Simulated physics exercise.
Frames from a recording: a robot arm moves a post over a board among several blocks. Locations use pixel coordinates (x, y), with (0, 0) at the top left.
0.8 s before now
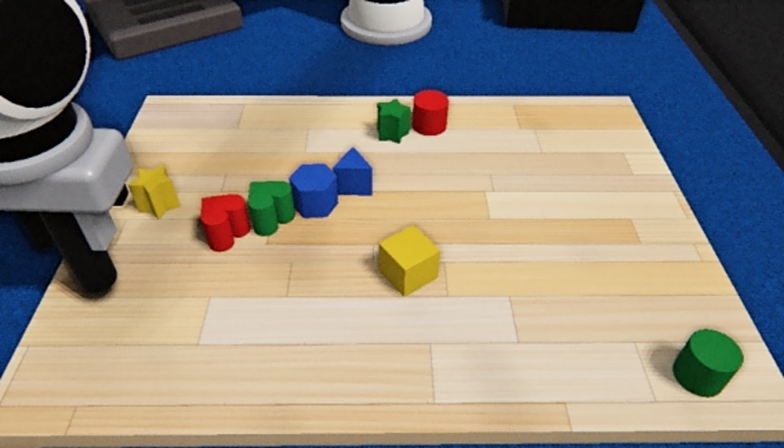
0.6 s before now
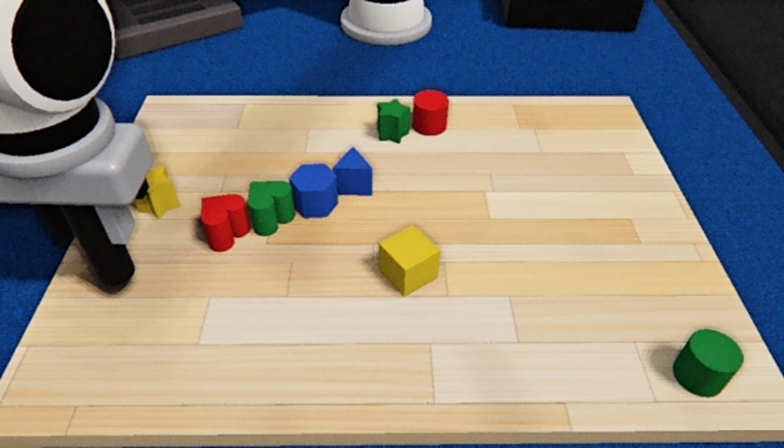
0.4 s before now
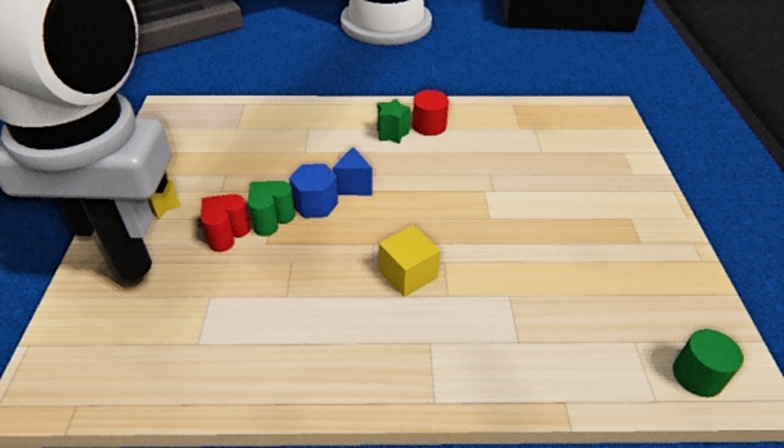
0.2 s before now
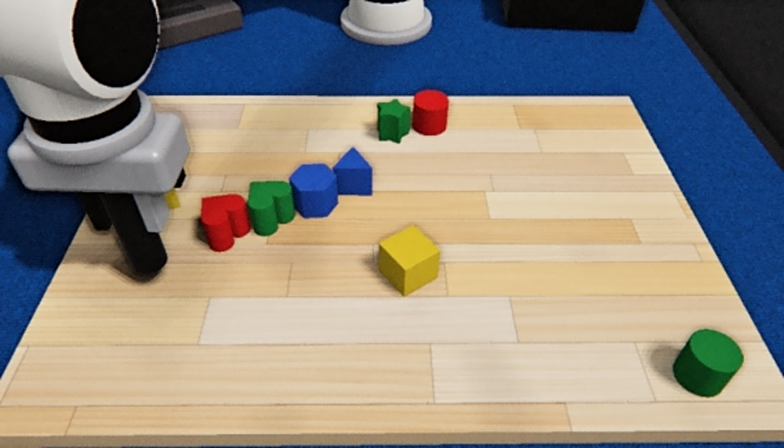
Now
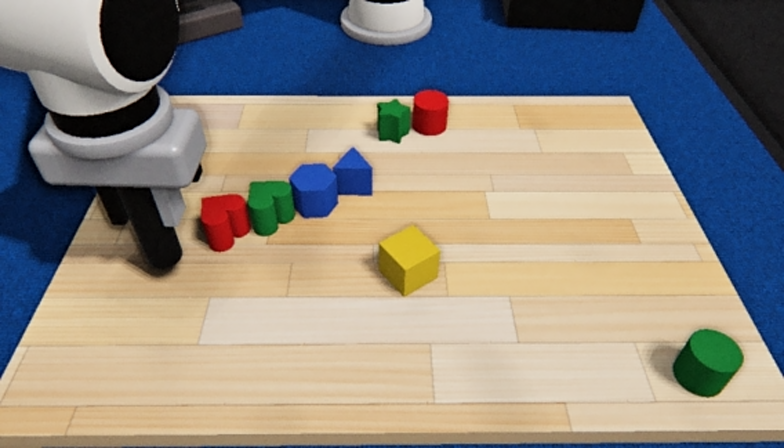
On a light wooden board over a blue surface, a robot arm at the left moves its dark post a short way right, passing in front of a yellow star, while the red heart and the other coloured blocks stay still.
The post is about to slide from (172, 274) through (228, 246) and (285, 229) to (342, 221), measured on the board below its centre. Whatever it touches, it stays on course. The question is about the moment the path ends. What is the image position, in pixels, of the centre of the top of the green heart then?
The point I'd pick in the picture is (295, 172).
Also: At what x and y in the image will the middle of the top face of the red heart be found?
I expect it at (238, 184).
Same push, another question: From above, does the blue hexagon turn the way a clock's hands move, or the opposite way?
Prediction: Clockwise.
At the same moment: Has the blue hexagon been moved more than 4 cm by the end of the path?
Final answer: No.
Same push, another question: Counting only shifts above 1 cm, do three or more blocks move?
I'd say yes.
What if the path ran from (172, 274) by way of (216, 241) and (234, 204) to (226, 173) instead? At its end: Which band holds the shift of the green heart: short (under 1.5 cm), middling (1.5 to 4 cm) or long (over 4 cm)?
Its final spot will lie within 1.5 cm of the current one.
On the path given first. One third of the way, post (225, 230); red heart (234, 191), turned 35° anticlockwise; green heart (270, 190).
Two thirds of the way, post (283, 213); red heart (238, 184), turned 50° anticlockwise; green heart (291, 175), turned 35° anticlockwise; blue hexagon (331, 166), turned 35° clockwise; blue triangle (368, 156), turned 20° anticlockwise.
At the end, post (341, 205); red heart (238, 184), turned 50° anticlockwise; green heart (295, 172), turned 55° anticlockwise; blue hexagon (332, 166), turned 40° clockwise; blue triangle (369, 156), turned 20° anticlockwise.
